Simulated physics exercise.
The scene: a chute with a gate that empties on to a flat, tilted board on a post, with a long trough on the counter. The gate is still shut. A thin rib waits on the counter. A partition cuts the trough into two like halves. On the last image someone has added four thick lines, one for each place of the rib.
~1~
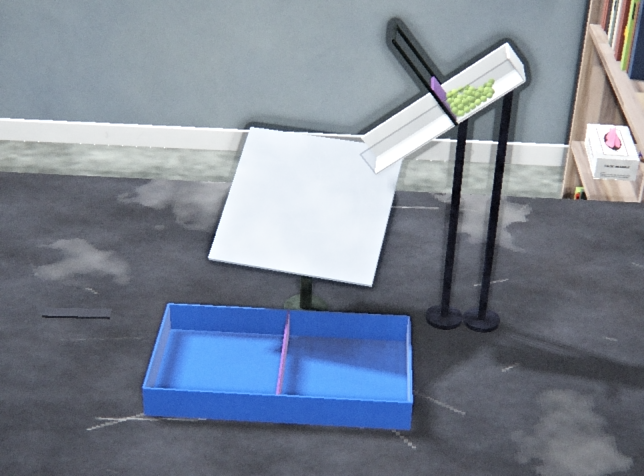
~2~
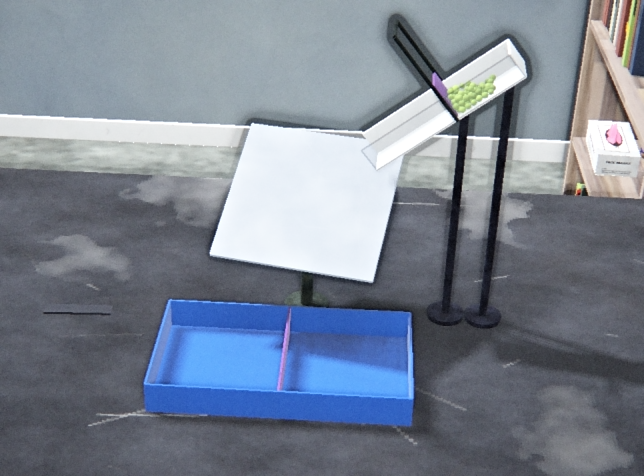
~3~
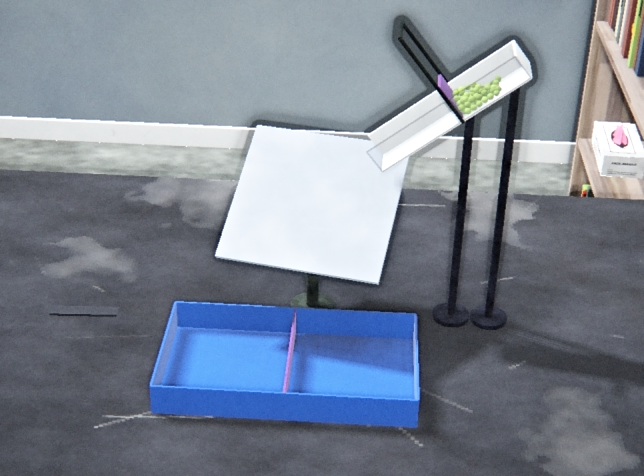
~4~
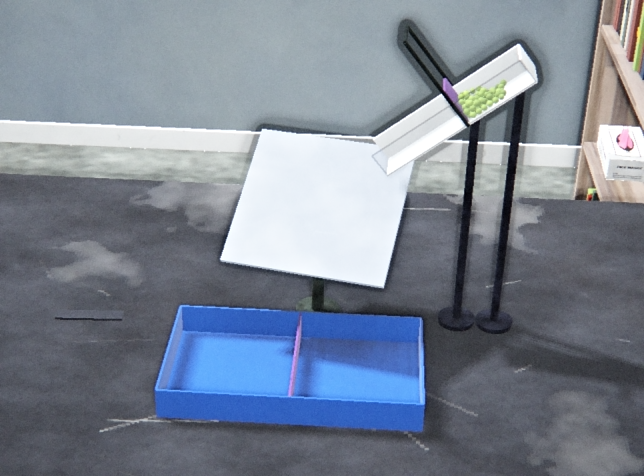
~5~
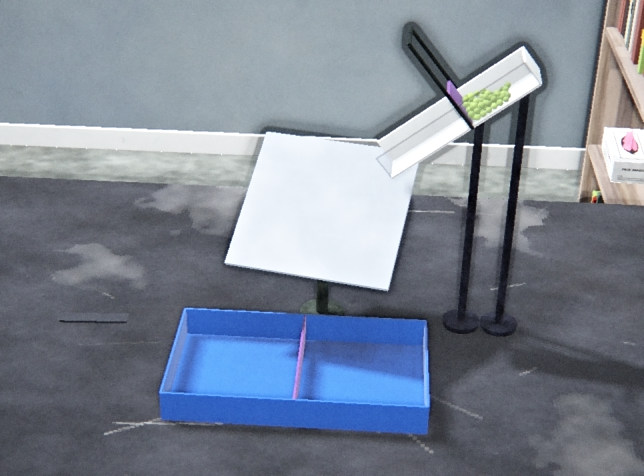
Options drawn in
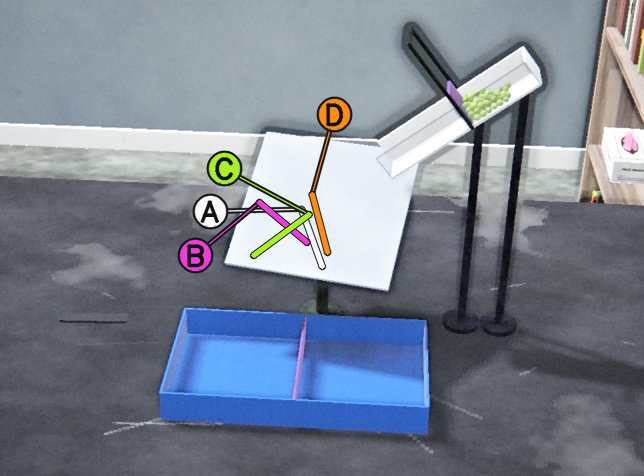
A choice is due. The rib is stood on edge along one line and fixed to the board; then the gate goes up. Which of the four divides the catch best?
The best line is B.
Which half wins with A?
More lands on the right.
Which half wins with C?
The left half.
On the marked copy, line A from (301, 209) to (322, 266); line B from (259, 202) to (307, 242); line C from (309, 214) to (253, 255); line D from (312, 194) to (327, 252).
With A, of what is caught, a small share in the left half, all but a few in the right.
With B, of what is caught, close to a third in the left half, close to two thirds in the right.
With C, of what is caught, all but a few in the left half, a small share in the right.
With D, of what is caught, only a few in the left half, all but a few in the right.
